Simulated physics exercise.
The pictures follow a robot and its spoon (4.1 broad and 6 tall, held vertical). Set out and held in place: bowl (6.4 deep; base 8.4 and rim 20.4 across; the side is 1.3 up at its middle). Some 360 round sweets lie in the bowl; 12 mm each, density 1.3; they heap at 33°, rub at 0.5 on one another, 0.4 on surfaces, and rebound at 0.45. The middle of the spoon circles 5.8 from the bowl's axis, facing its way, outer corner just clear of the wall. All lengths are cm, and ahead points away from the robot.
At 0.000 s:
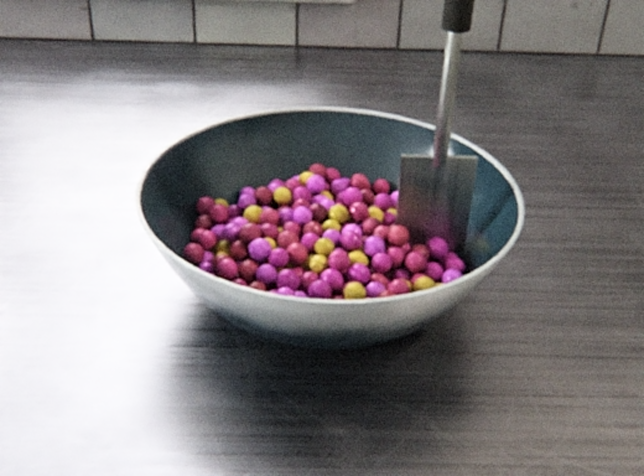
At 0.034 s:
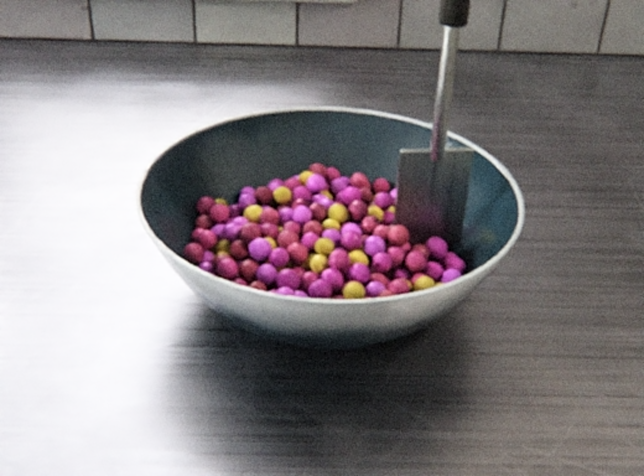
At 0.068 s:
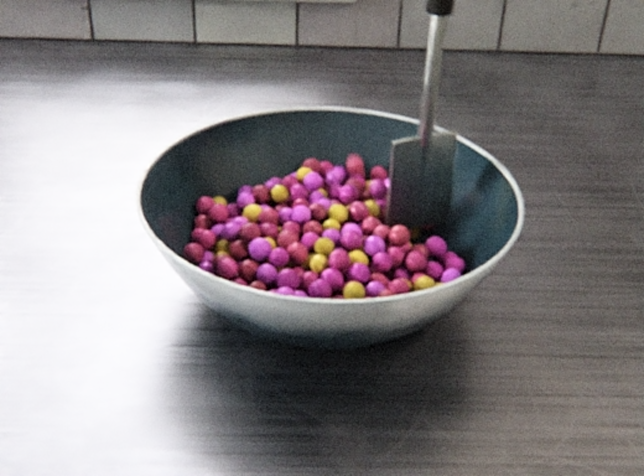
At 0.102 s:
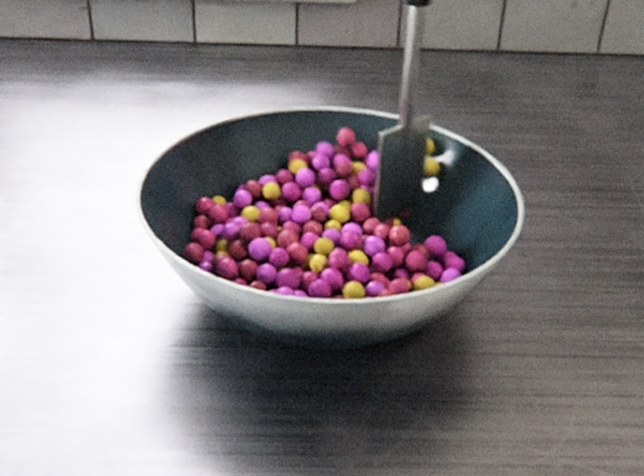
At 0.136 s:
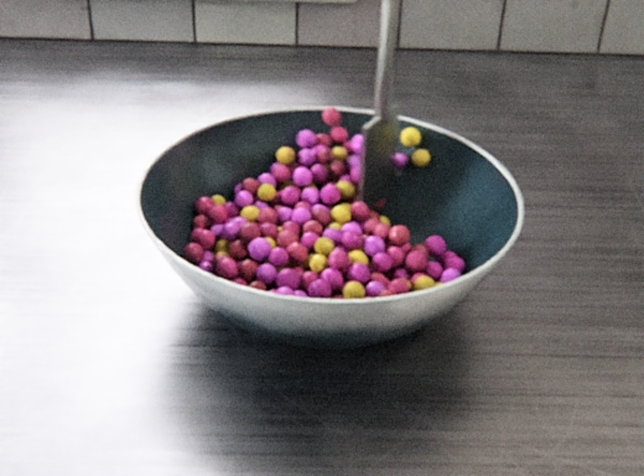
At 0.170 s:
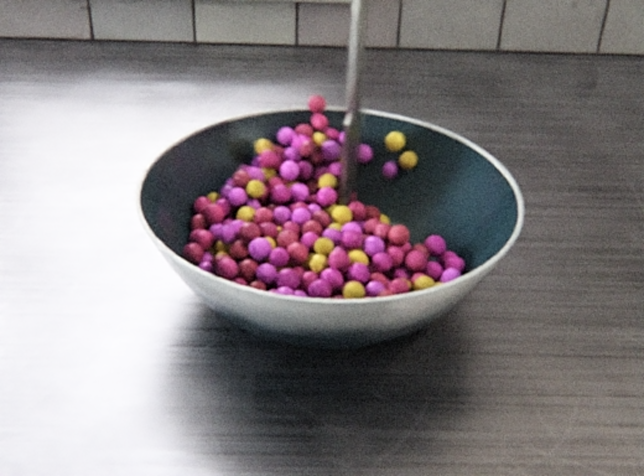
A metal spatula swept leftward through a bowl of pink, purple and yellow balls, turning edge-on as it pushed them into a higher pile toward the back, with a few scattering behind it.
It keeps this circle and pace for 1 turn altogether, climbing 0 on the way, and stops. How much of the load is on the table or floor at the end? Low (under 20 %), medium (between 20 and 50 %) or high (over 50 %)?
On the table or floor the share is low, under 20 %.
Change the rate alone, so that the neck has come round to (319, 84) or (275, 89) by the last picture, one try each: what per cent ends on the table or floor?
Some 20 and 25 per cent.
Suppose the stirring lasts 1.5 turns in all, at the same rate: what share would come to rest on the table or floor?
In that case some 15 per cent.
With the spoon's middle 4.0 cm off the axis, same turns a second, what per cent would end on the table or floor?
Then about 5 per cent.
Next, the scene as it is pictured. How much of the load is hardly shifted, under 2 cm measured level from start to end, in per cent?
Roughly 20 per cent.
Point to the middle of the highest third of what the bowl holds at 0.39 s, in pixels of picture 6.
Near (235, 246).
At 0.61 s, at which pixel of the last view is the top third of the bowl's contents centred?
Near (417, 254).
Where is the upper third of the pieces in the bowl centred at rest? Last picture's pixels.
At about (394, 194).
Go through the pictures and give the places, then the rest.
The first picture shows the spoon neck at (443, 131), 0° round; upper third of the load around (317, 236), from x 195 to 455, top at y 175; 362 in the bowl.
The second picture shows the spoon neck at (441, 124), 7° round; upper third of the load around (319, 234), from x 195 to 455, top at y 175.
The third picture shows the spoon neck at (428, 111), 24° round; upper third of the load around (322, 228), from x 195 to 455, top at y 165.
The fourth picture shows the spoon neck at (408, 100), 41° round; upper third of the load around (326, 216), from x 195 to 455, top at y 140.
The fifth picture shows the spoon neck at (384, 91), 58° round; upper third of the load around (320, 217), from x 195 to 455, top at y 115.
The sixth picture shows the spoon neck at (355, 86), 76° round; upper third of the load around (306, 207), from x 195 to 455, top at y 105; 362 in the bowl.
After 0.39 s, 185° round, highest piece 8 above the table; 353 in the bowl, 3 on the table or floor, 6 in flight or on the tool.
After 0.61 s, 295° round, highest piece 9 above the table; 335 in the bowl, 19 on the table or floor, 8 in flight or on the tool.
After 0.91 s, 0° round, highest piece 7 above the table; 324 in the bowl, 38 on the table or floor.
After 1.61 s, 0° round, highest piece 7 above the table; 324 in the bowl, 38 on the table or floor.
In the end, 324 in the bowl, 38 on the table or floor. That is 10 % on the table or floor.
